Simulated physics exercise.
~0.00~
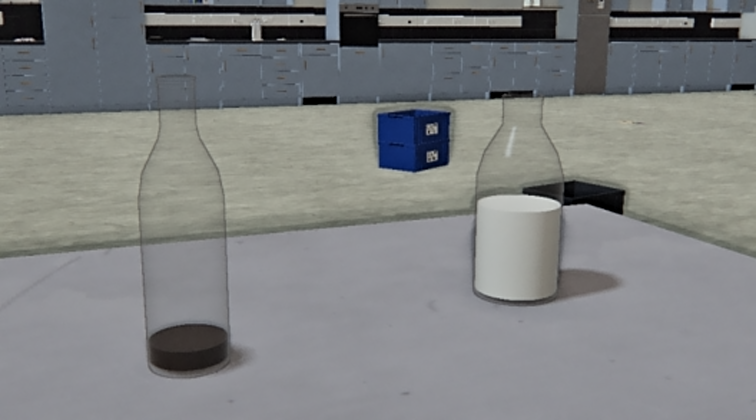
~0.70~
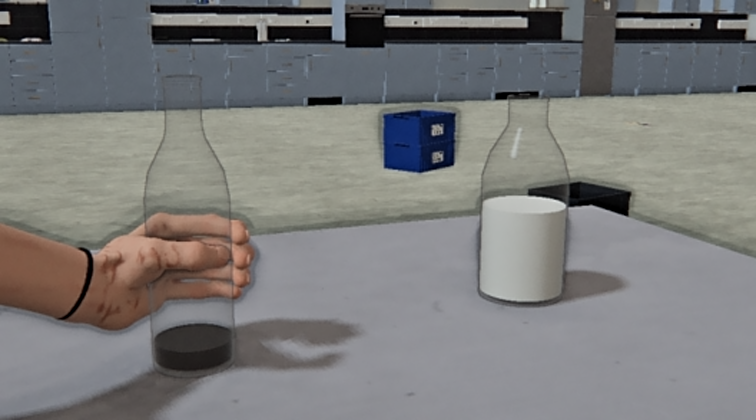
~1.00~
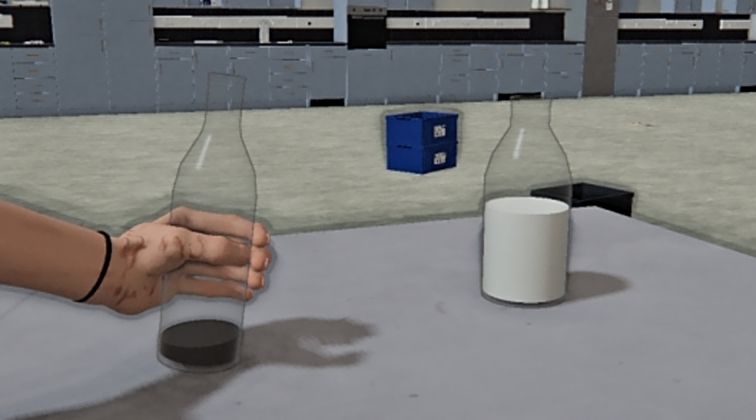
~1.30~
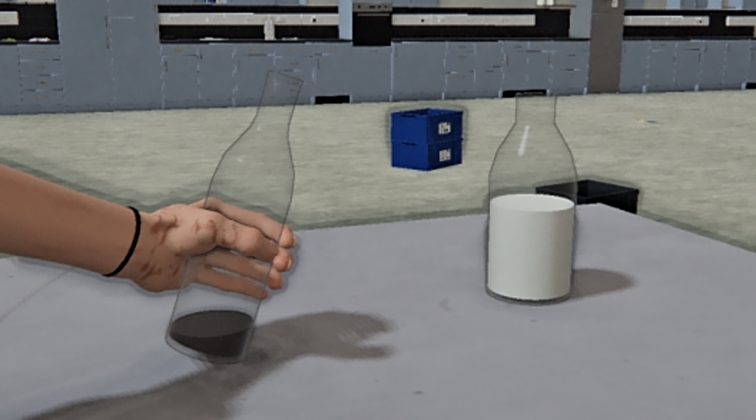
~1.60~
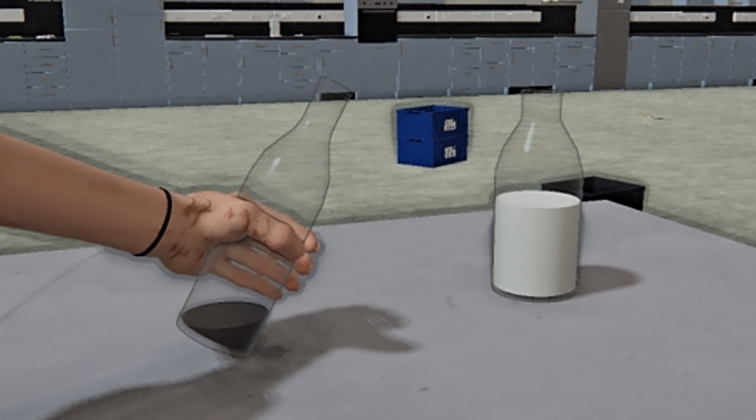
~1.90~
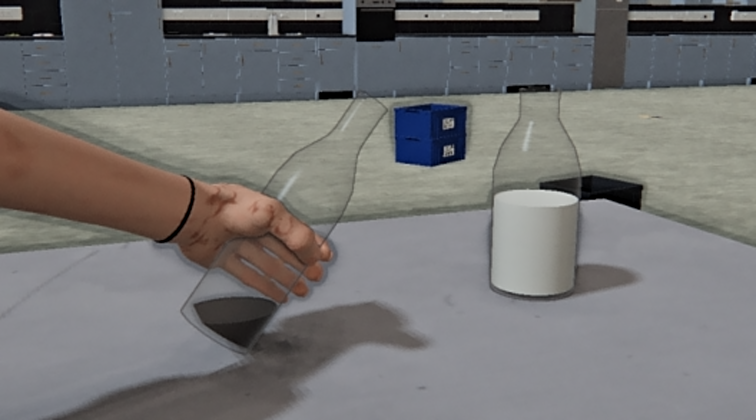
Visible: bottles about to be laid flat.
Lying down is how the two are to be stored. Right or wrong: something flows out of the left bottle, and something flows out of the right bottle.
Left bottle: Wrong; right bottle: Right.
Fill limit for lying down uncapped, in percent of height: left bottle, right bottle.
Limits: Around 20 per cent and around 20 per cent.
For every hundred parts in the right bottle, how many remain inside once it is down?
By my reckoning, something like 45 per cent.
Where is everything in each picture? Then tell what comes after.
Both stand upright; left bottle (183, 220) nearly empty, open; right bottle (519, 193) about half full, open, in the first picture.
A hand takes the left bottle; left bottle nearly empty, surface at (194, 338); right bottle about half full, surface at (524, 205), in the second picture.
The left bottle tips; left bottle (213, 217) nearly empty; right bottle (527, 195) about half full, in the third picture.
The left bottle tips; left bottle nearly empty, surface at (212, 325); right bottle about half full, surface at (532, 203), in the fourth picture.
The left bottle tips; left bottle (277, 208) tipped 30°; right bottle (538, 189) about half full, in the fifth picture.
The left bottle tips; left bottle (297, 212) tipped 35°, open; right bottle about half full, surface at (536, 199), open, in the sixth picture.
Around 2.6 s, the left bottle is nearly down; left bottle, no leak.
Around 3.6 s, the left bottle lies flat; left bottle, no leak.
Around 6.5 s, both lie flat; left bottle, no leak; right bottle, it leaks.
